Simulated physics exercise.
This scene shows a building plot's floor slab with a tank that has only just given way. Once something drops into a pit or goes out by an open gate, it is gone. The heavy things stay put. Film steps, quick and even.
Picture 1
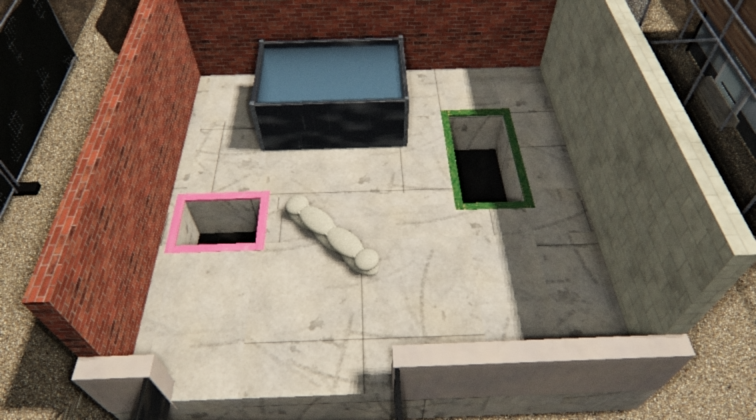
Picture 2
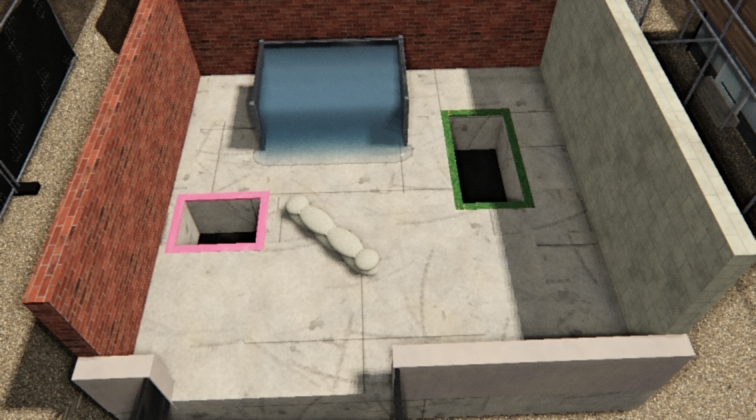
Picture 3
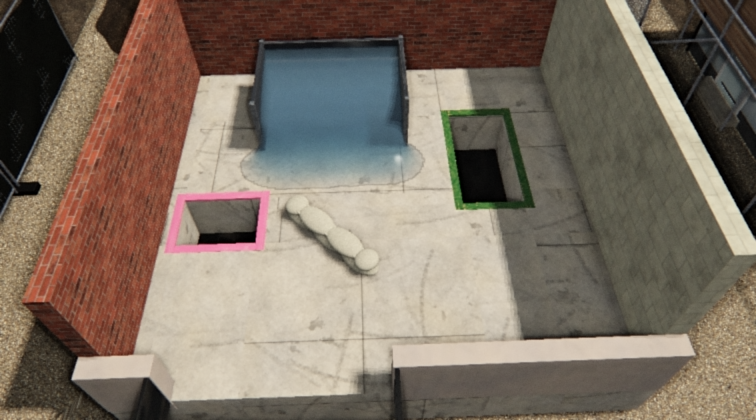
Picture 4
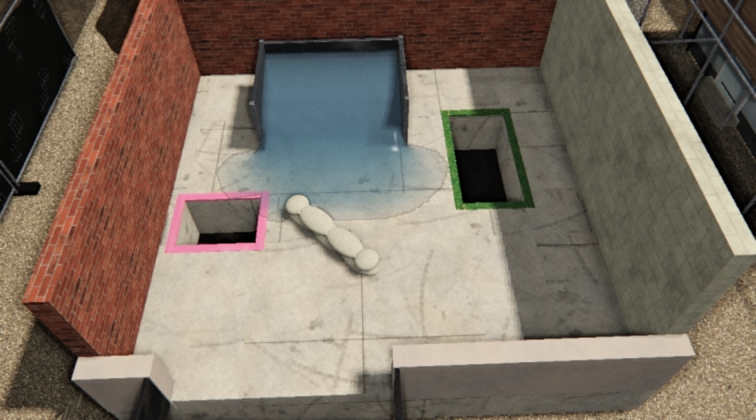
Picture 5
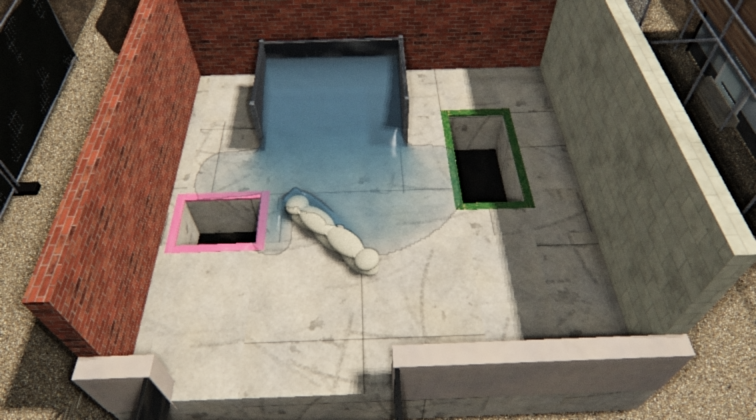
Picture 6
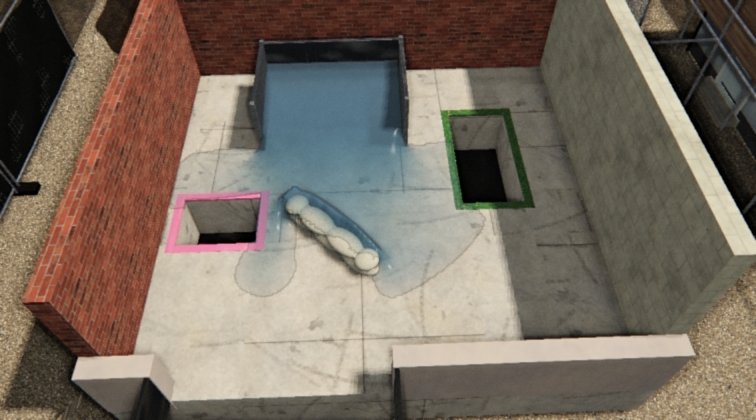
In this clip, the front of a water-filled tank gives way and water pours onto a walled concrete slab, spreads between the pink-edged and green-edged pits, then flows around both ends of a row of pale rounded shapes.
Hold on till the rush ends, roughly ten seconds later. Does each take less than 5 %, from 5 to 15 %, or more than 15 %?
My prediction: The gate will get an average slice of five to fifteen per cent. The green pit will get a big slice beyond fifteen per cent. The pink pit will get a big slice beyond fifteen per cent.
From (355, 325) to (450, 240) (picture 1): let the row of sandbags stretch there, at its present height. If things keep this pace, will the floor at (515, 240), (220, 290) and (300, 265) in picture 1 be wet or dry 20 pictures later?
The three places, in the order given, end up drenched, drenched and drenched.
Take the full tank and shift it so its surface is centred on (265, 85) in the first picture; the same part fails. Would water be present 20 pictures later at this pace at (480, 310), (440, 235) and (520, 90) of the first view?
In sequence: Inundated, next inundated, then unflooded.
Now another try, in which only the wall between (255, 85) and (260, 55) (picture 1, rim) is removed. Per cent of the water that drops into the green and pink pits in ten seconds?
Near enough: Green 8 percent, pink 40 percent.
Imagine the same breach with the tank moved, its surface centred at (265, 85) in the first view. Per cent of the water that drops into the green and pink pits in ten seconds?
Within ten seconds, green collects 10 percent of the total and pink collects 55 percent.
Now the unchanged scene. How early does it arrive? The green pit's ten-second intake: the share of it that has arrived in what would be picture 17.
Around 10 percent.
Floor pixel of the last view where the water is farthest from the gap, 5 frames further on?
Somewhere around (548, 366).
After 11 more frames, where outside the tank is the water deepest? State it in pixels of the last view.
Close to (619, 349), I'd say.
A moment on, water covers 50 % of the floor; the gate 0 %, the green pit 1 %, the pink pit 9 %.
Next, water covers 55 % of the floor; the gate 3 %, the green pit 2 %, the pink pit 15 %.
Then, water covers 60 % of the floor; the gate 7 %, the green pit 4 %, the pink pit 20 %.
Later, water covers 85 % of the floor; the gate 9 %, the green pit 14 %, the pink pit 23 %.
In the end, water covers 95 % of the floor; the gate 12 %, the green pit 24 %, the pink pit 27 %.
